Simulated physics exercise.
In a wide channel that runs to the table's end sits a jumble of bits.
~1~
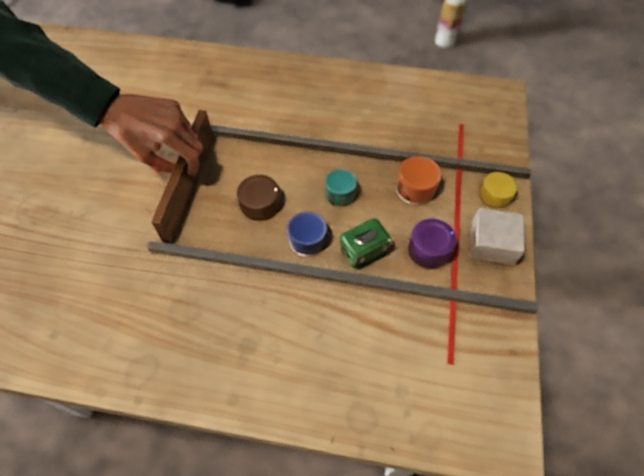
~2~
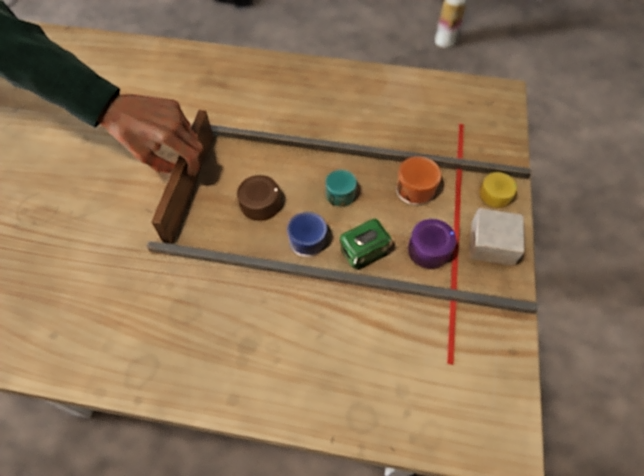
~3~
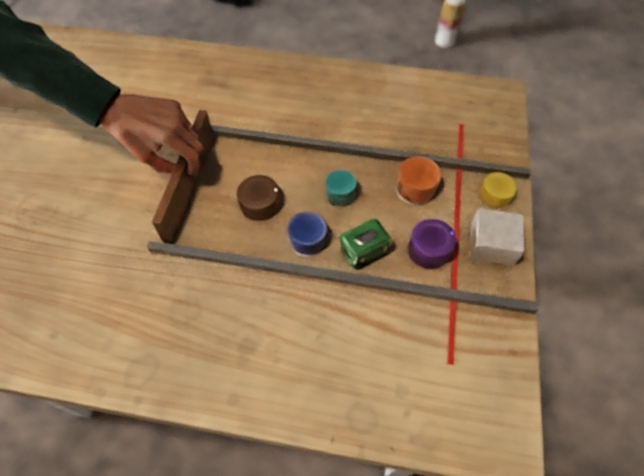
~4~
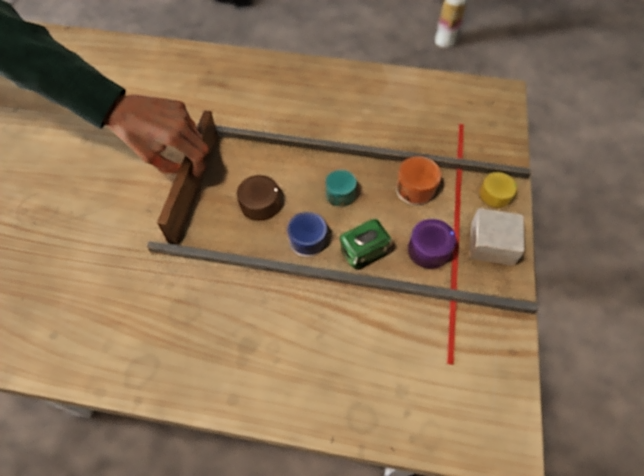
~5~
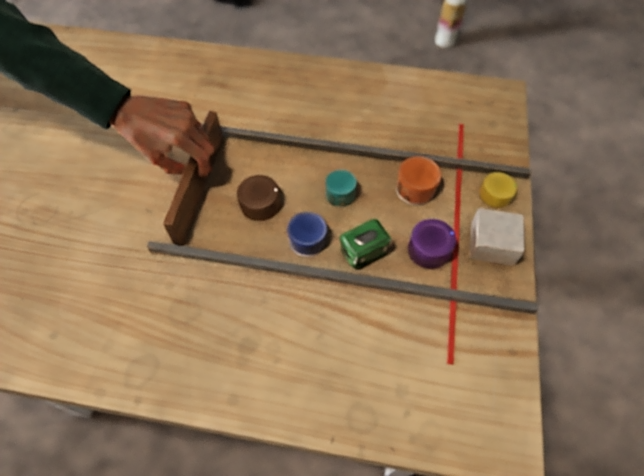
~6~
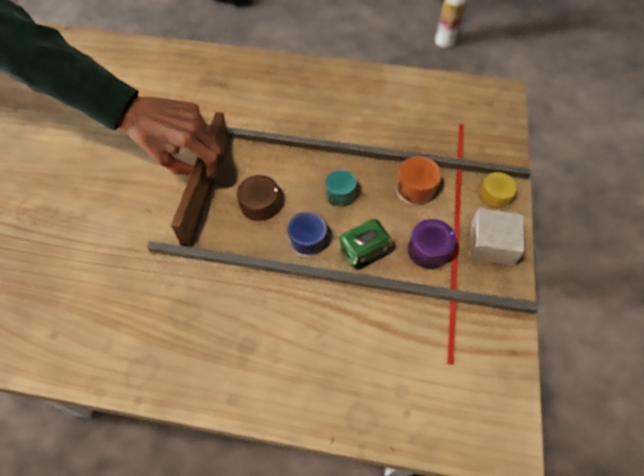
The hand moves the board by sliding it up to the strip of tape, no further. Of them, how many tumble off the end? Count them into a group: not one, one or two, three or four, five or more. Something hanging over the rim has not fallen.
Group: One or two.
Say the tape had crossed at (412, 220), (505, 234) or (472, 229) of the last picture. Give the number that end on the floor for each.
Per try in turn: 0, 5, 2.
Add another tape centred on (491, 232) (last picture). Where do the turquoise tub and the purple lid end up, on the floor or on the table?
As for the turquoise tub, it holds; as for the purple lid, it drops.
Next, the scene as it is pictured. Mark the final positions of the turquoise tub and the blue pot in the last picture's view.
The turquoise tub at (475, 197), the blue pot at (477, 273).
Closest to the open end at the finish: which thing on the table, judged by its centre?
I'd say the purple lid.
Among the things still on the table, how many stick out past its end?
You'd get 1.
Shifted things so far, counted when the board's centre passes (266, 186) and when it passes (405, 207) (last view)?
So far 1, and 7 at the second.
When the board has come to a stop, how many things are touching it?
It ends up touching 3.
Soon after, none off yet; yellow lid at rest near (498, 190); white block at rest near (496, 237); purple lid at rest near (432, 244).
In the end, the number that fall off is one or two; gone, white block and yellow lid.
